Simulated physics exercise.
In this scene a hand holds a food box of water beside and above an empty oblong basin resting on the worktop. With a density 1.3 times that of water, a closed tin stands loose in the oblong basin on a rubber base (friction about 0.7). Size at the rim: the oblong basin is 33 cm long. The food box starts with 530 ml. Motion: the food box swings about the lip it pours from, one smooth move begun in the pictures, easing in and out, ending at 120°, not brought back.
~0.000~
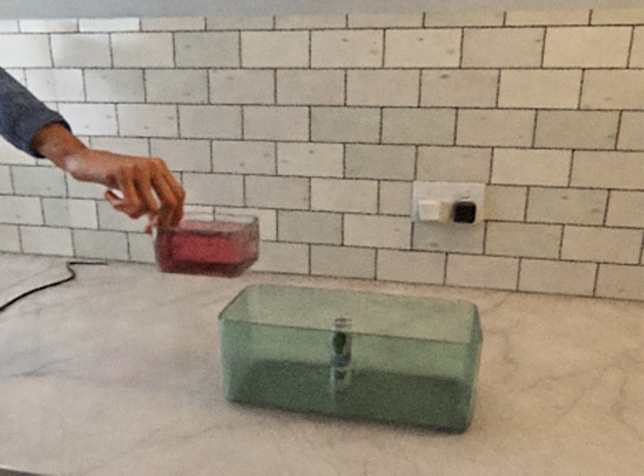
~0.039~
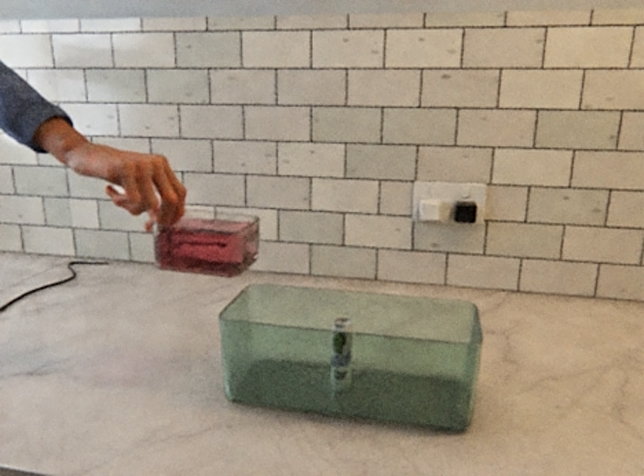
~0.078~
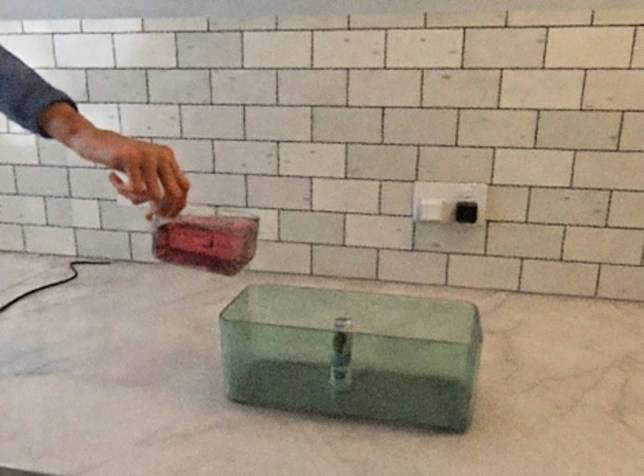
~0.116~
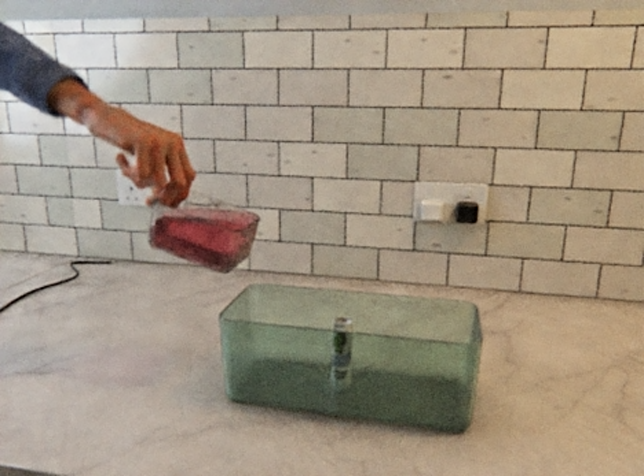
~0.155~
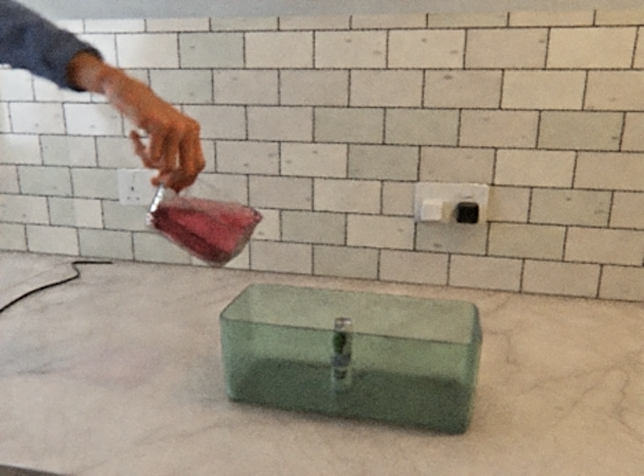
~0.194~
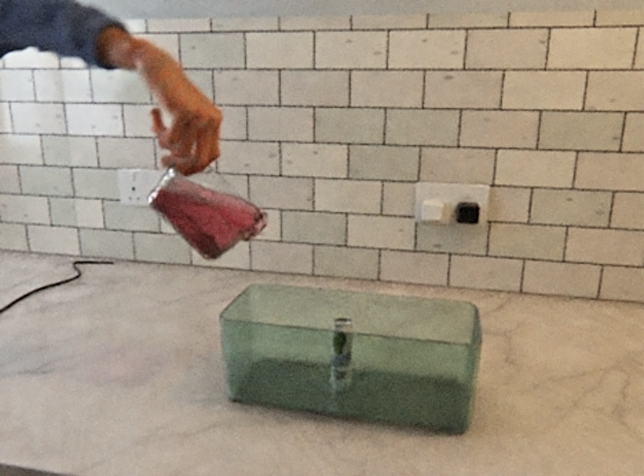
A hand held a small clear box of red liquid above and left of an empty green basin on the worktop, then steadily tilted it to the right as liquid reached its lip.
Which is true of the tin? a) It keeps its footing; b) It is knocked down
b.
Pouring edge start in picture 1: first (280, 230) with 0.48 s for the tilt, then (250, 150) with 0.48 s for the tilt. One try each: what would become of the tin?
First it stays up; then it stays up.
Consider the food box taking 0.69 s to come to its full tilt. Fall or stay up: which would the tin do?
The tin would overturn.
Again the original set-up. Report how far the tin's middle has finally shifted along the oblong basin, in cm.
Roughly 7.0 cm.
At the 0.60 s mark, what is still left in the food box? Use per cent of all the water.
Share remaining: Approx. 1 %.
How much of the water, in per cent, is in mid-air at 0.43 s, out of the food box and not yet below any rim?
Close to 62 per cent, I'd say.
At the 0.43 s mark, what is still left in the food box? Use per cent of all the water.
20 %.
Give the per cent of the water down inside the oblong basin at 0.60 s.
Some 92 percent.
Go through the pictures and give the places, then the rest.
In the first frame, it leans 0°; its right rim is at (250, 226); the water meets the walls at (169, 225) and (251, 231); the oblong basin's rim runs from (234, 301) to (479, 323); the tin's top is at (342, 324).
In the second frame, it leans 2°; its right rim is at (251, 226); the water meets the walls at (169, 224) and (251, 228).
In the third frame, it leans 8°; its right rim is at (251, 226); the water meets the walls at (169, 220) and (251, 224).
In the fourth frame, it leans 17°; its right rim is at (251, 226); the water meets the walls at (168, 213) and (253, 220); 1 per cent is over the edge.
In the fifth frame, it leans 28°; its right rim is at (251, 226); the water meets the walls at (166, 201) and (253, 219); 4 per cent is over the edge.
In the sixth frame, it leans 42°; its right rim is at (250, 226); the water meets the walls at (170, 183) and (242, 209); 8 per cent is over the edge.
Then, 0.43 s in, the tilt is 117° and 20 per cent is still to pour; the tin stands where it began.
Then, 0.60 s in, the tilt is 120° and 1 per cent is still to pour; the tin leans 24°.
Then, 0.78 s in, the tilt is 120° and 0 per cent is still to pour; the tin lies on its side.
Then, 0.98 s in, the tilt is 120° and 0 per cent is still to pour; the tin lies on its side.
Finally, the tin lies on its side.
